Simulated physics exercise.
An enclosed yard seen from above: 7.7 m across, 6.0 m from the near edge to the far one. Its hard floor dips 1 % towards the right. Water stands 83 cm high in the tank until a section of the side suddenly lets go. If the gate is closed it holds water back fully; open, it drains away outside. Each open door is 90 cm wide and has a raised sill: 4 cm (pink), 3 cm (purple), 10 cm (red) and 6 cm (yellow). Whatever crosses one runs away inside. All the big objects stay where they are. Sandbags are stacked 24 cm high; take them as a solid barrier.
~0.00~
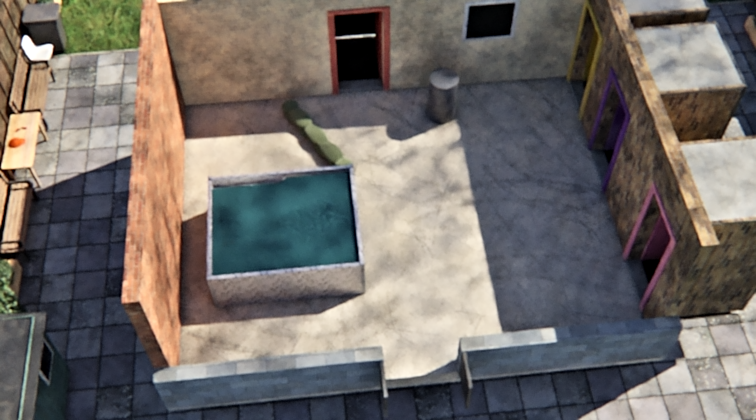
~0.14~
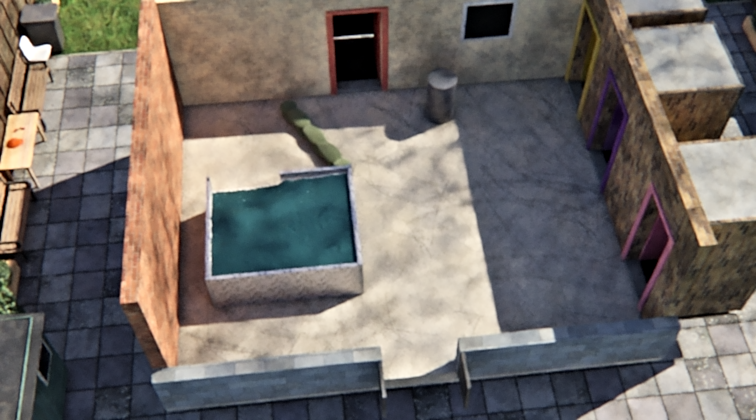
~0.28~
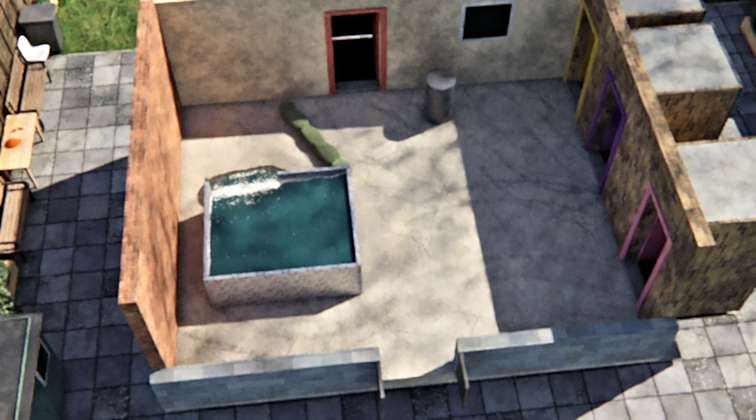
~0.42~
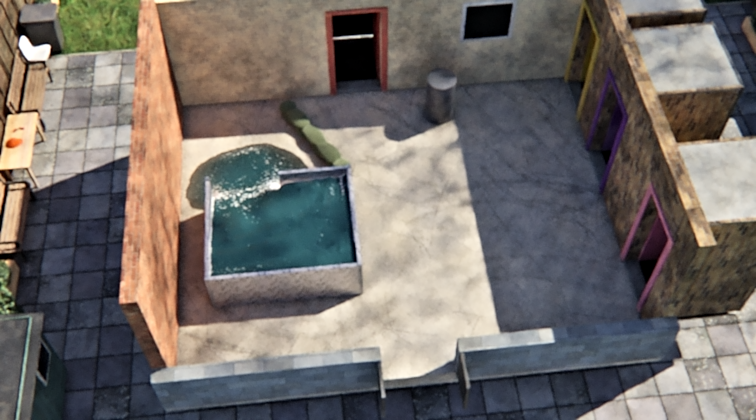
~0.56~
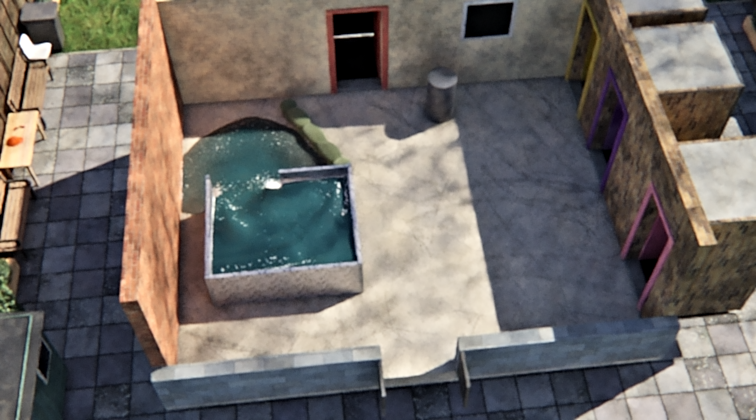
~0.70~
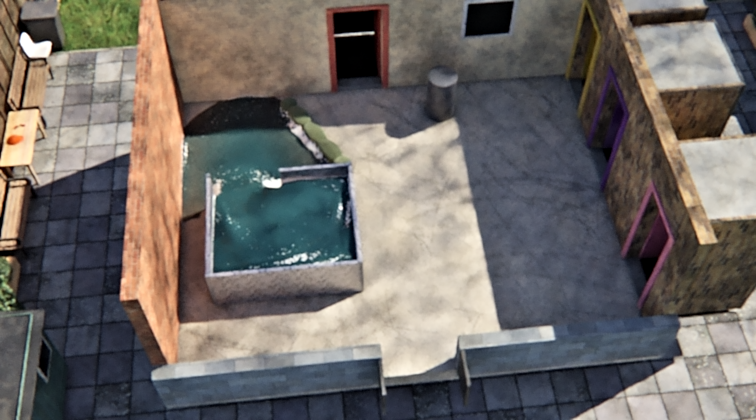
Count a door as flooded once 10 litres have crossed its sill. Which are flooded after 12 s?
The water let in: At the pink door it passes the limit; at the purple door it goes over the limit; at the red door it does not reach the limit; at the yellow door it exceeds the limit.
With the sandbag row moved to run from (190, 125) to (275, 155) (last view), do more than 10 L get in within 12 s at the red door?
Then: Red over.
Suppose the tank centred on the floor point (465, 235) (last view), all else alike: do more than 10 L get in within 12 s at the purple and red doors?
Against that limit: Purple over, red over.
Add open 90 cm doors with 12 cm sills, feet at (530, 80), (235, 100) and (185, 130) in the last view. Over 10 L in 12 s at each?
In that order: Not over, above, past it.
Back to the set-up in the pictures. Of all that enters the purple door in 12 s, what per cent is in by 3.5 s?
About 0 per cent.
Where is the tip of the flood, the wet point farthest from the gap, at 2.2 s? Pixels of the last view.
At about (446, 85).
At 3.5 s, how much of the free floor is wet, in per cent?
Some 45 per cent of it.
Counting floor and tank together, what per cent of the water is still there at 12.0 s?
Some 90 per cent remains.
After 1.4 s water covers 15 % of the floor and is deepest (66 cm) near (185, 104); pink door not reached, purple door not reached, red door not reached, yellow door not reached.
After 2.2 s water covers 25 % of the floor and is deepest (54 cm) near (287, 117); pink door not reached, purple door not reached, red door 5 cm at the sill, 0 L in, yellow door not reached.
After 3.5 s water covers 45 % of the floor and is deepest (38 cm) near (297, 130); pink door not reached, purple door not reached, red door 8 cm at the sill, 0 L in, yellow door not reached.
After 7.0 s water covers 85 % of the floor and is deepest (26 cm) near (311, 189); pink door 5 cm at the sill, 4 L in, purple door 11 cm at the sill, 65 L in, red door 3 cm at the sill, 0 L in, yellow door 12 cm at the sill, 72 L in.
After 12.0 s water covers 95 % of the floor and is deepest (16 cm) near (307, 144); pink door 10 cm at the sill, 63 L in, purple door 10 cm at the sill, 208 L in, red door 1 cm at the sill, 0 L in, yellow door 7 cm at the sill, 125 L in.
